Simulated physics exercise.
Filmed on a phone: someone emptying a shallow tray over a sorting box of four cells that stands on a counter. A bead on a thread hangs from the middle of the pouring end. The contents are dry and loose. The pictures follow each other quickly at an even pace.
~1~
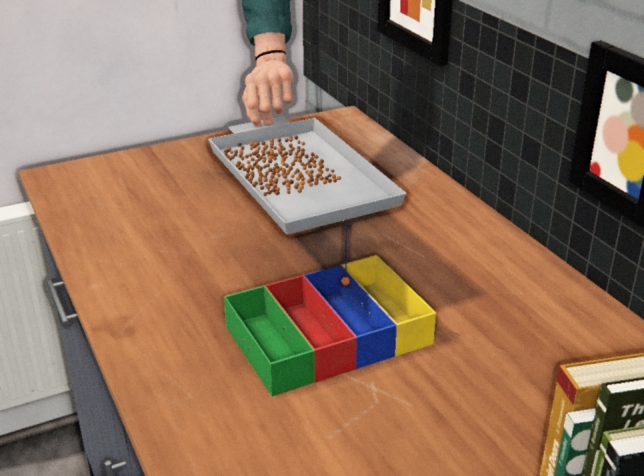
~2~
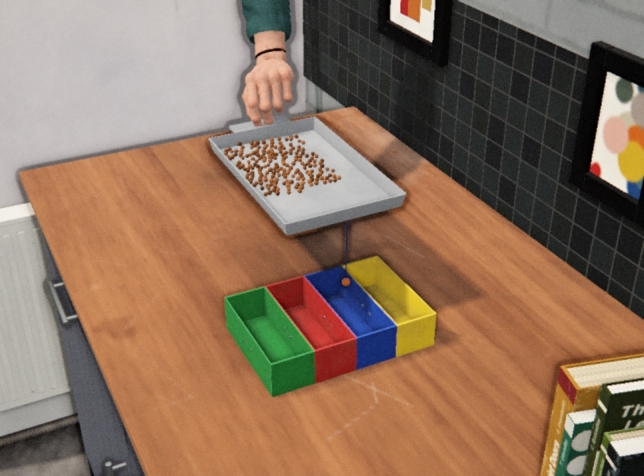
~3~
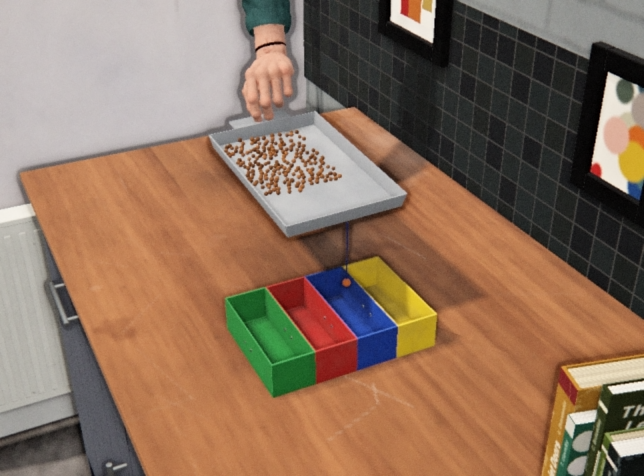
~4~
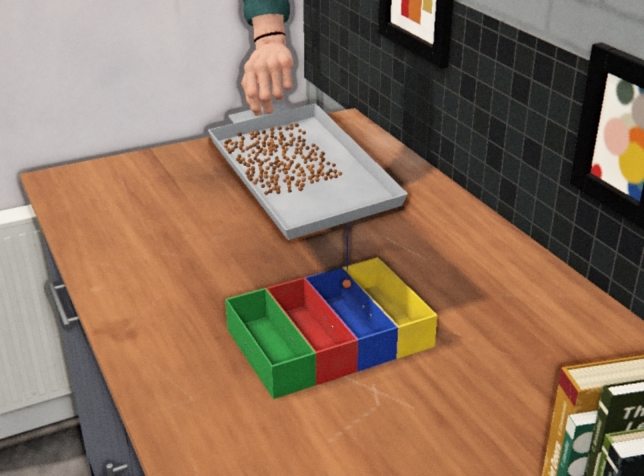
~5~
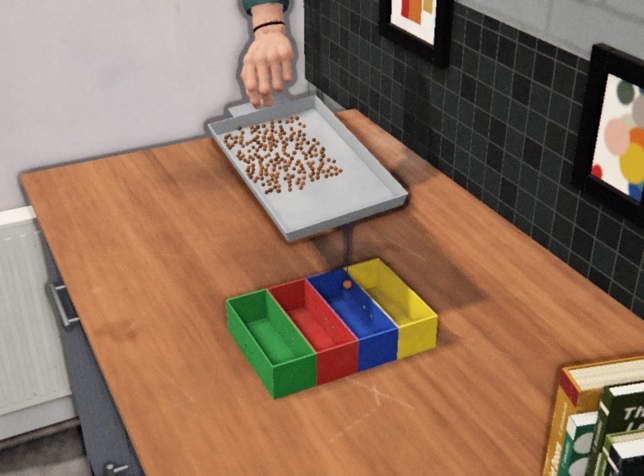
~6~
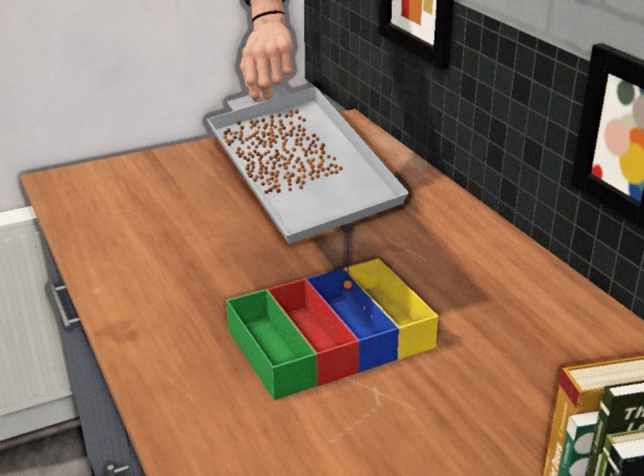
At first, a hand holds the far end of a shallow grey tray of small brown cereal balls above a box with green, red, blue and yellow cells on a wooden counter. The hand slowly raises that end, and the tray slants slightly more toward its near left corner, while the balls stay bunched near the hand.
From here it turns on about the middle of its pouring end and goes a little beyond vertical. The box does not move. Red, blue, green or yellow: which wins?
The red cell gets the most.
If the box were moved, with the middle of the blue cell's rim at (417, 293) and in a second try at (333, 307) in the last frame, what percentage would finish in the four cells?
The first gives 0 %, the second 100 %.
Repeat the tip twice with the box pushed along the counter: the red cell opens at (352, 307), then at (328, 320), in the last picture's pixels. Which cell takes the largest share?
One: That green cell. Two: The green one.
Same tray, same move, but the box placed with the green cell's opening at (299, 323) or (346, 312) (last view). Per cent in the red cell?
The first gives 0 %, the second 0 %.
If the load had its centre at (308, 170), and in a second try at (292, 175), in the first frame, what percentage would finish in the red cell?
Roughly 80 per cent, and 80 per cent.
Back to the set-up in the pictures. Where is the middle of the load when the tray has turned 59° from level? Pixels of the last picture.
Close to (297, 228).
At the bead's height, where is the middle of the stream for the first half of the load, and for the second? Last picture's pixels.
First near (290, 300), later near (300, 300).
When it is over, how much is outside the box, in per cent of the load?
Some 0 per cent.
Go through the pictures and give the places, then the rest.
Corners of the pouring end at (287, 220) and (401, 192), level; middle of the load at (277, 167), cereal balls; bead on its thread at (346, 281); green cell at (293, 370); red cell at (335, 356); blue cell at (376, 344); yellow cell at (415, 331), in the first frame.
Corners of the pouring end at (287, 221) and (401, 193), level; middle of the load at (277, 167), in the second frame.
Corners of the pouring end at (288, 224) and (402, 193), tipped barely, lowest at the left corner; middle of the load at (278, 164), in the third frame.
Corners of the pouring end at (288, 227) and (402, 193), tipped a little, lowest at the left corner; middle of the load at (278, 161), in the fourth frame.
Corners of the pouring end at (288, 229) and (403, 192), tipped a little, lowest at the left corner; middle of the load at (278, 157), in the fifth frame.
Corners of the pouring end at (289, 232) and (403, 192), tipped a little, lowest at the left corner; middle of the load at (278, 154); green cell at (295, 374); red cell at (338, 360); blue cell at (378, 347); yellow cell at (418, 334), in the sixth frame.
Soon after the last picture, tray tipped steeply; nearly all on the tray; a stray few in the green cell; a stray few in the red cell; a stray few falling or outside the box.
A little later, tray tipped past a quarter turn; a small part on the tray; about two thirds in the red cell; about a quarter in the green cell; a stray few in the blue cell; a small part falling or outside the box.
Later still, tray tipped past a quarter turn; most in the red cell; about a quarter in the green cell; a stray few in the blue cell; a stray few falling or outside the box.
At rest, tray tipped past a quarter turn; most in the red cell; about a quarter in the green cell; a stray few in the blue cell; none in the yellow cell; a stray few outside the box.
